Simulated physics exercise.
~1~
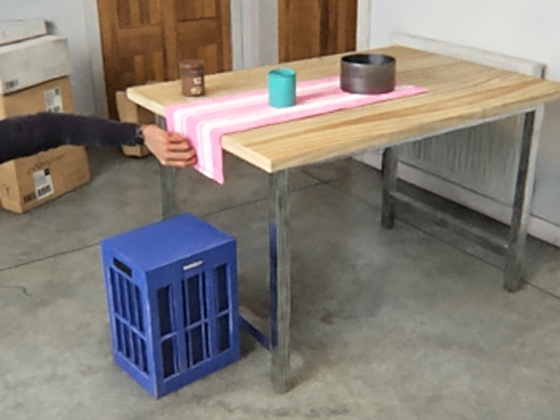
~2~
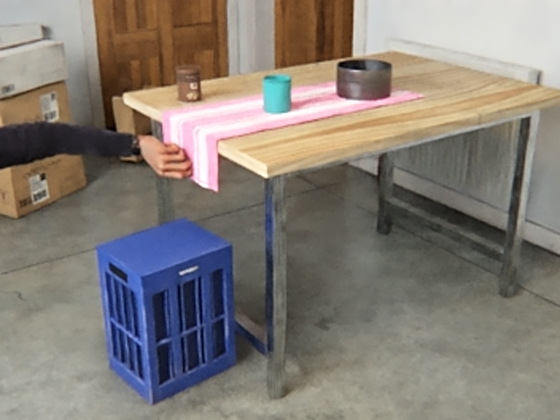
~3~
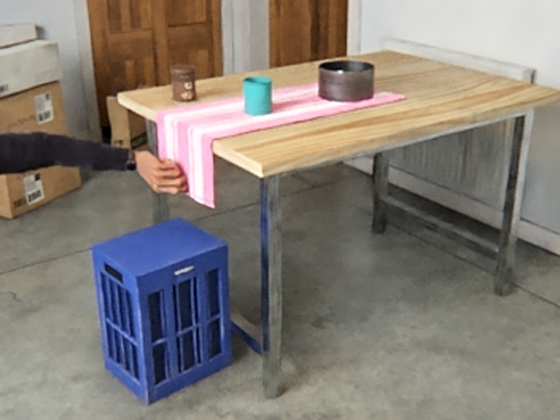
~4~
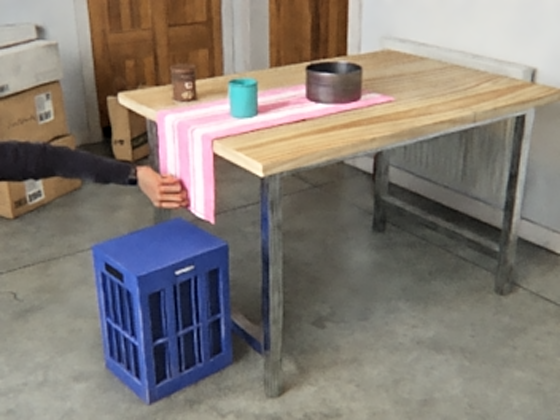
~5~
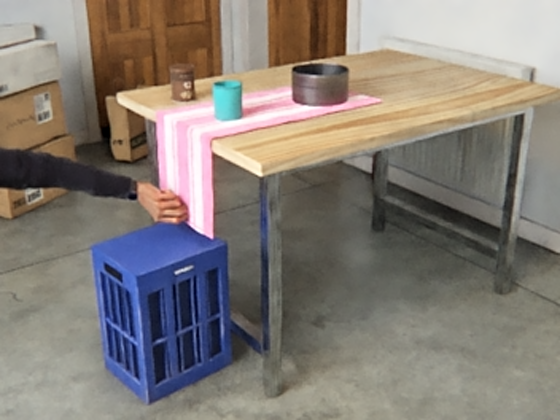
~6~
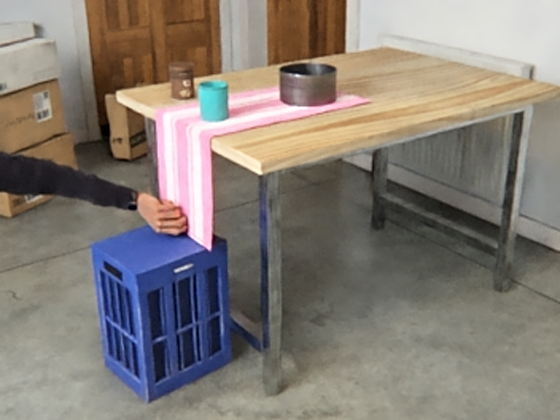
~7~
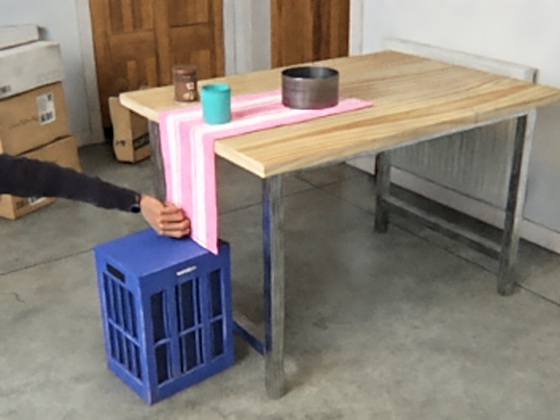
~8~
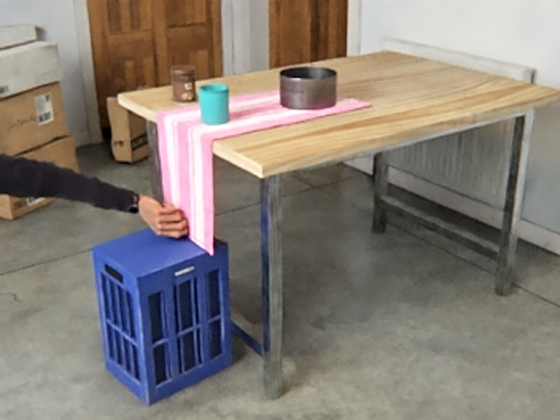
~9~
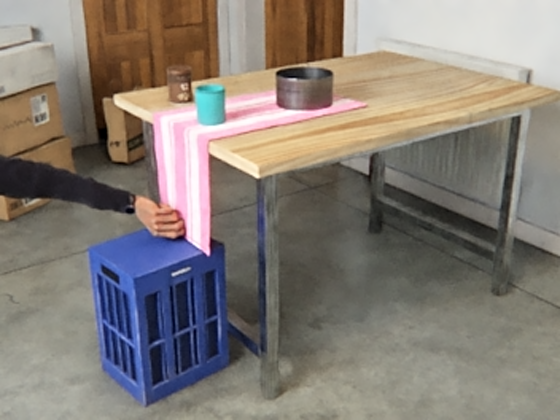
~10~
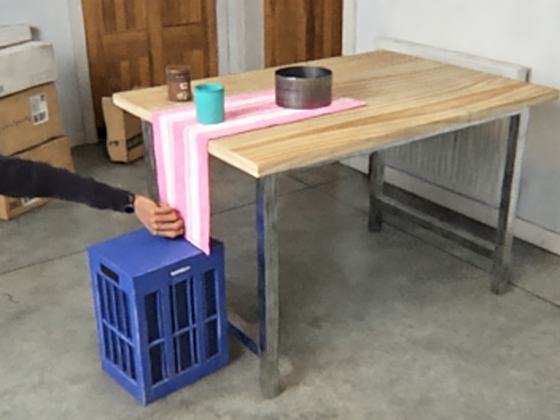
A hand slowly pulling a pink striped cloth down onto a blue crate, drawing a turquoise mug and dark pot left across a table.
